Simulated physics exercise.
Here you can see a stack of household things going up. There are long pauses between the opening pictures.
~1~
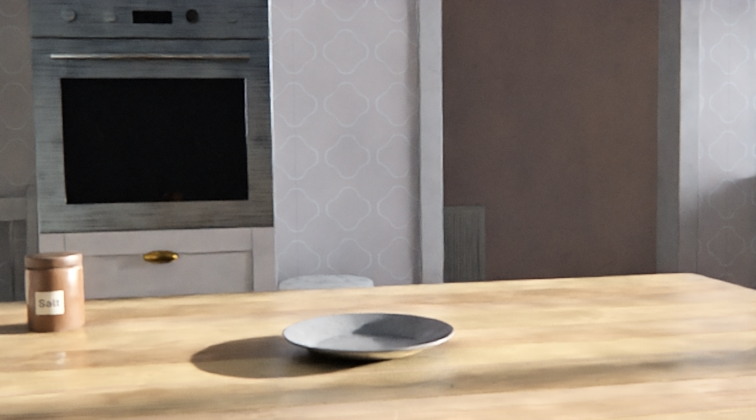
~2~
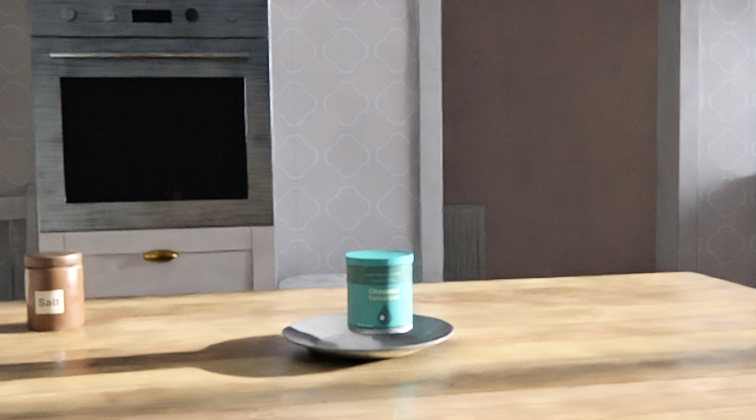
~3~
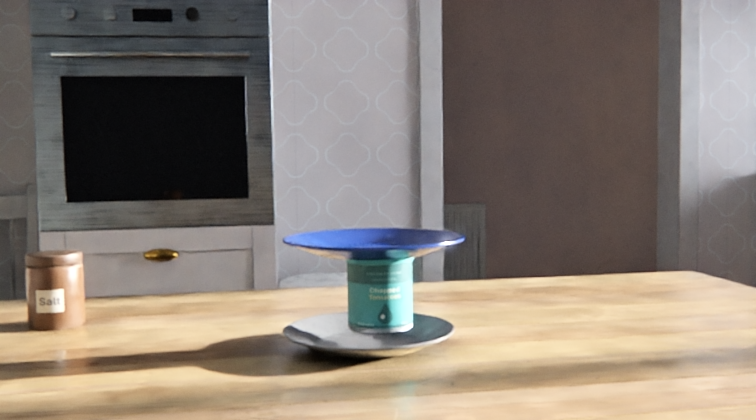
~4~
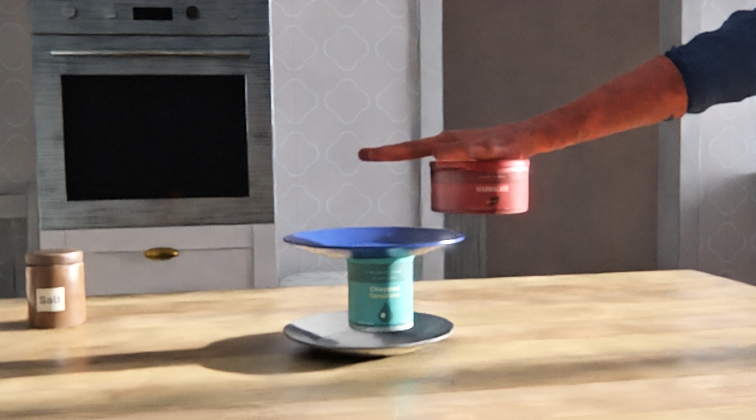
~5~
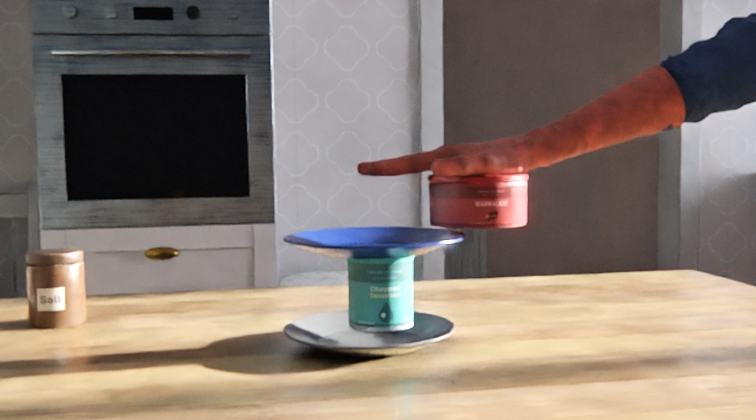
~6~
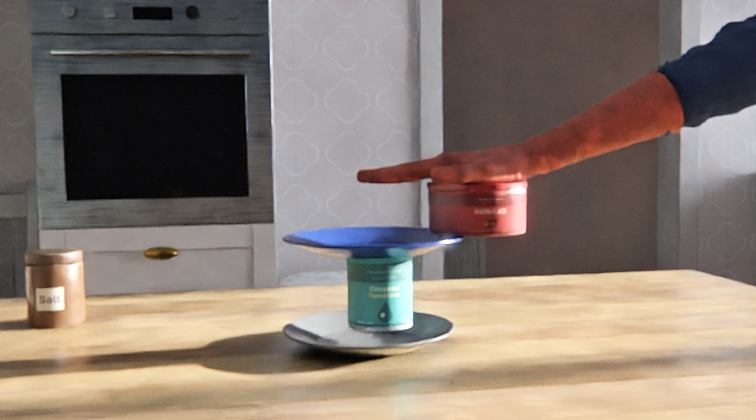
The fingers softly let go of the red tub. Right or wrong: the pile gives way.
Right.
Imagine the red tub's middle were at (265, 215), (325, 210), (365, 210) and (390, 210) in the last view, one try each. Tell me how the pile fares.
Lab note - try 1: Collapse; try 2: No collapse; try 3: No collapse; try 4: No collapse.
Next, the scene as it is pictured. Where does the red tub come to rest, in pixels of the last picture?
I'd point to roughly (592, 307).
Then, 0.30 s on from there, red tub now fallen.
Then, 0.40 s on from there, things are still on the move.
Then, 0.60 s on from there, as before.
In the end, fallen, red tub; the other 4 unmoved. At the end, from the last picture's camera, red tub near (592, 307). The pile gives way.
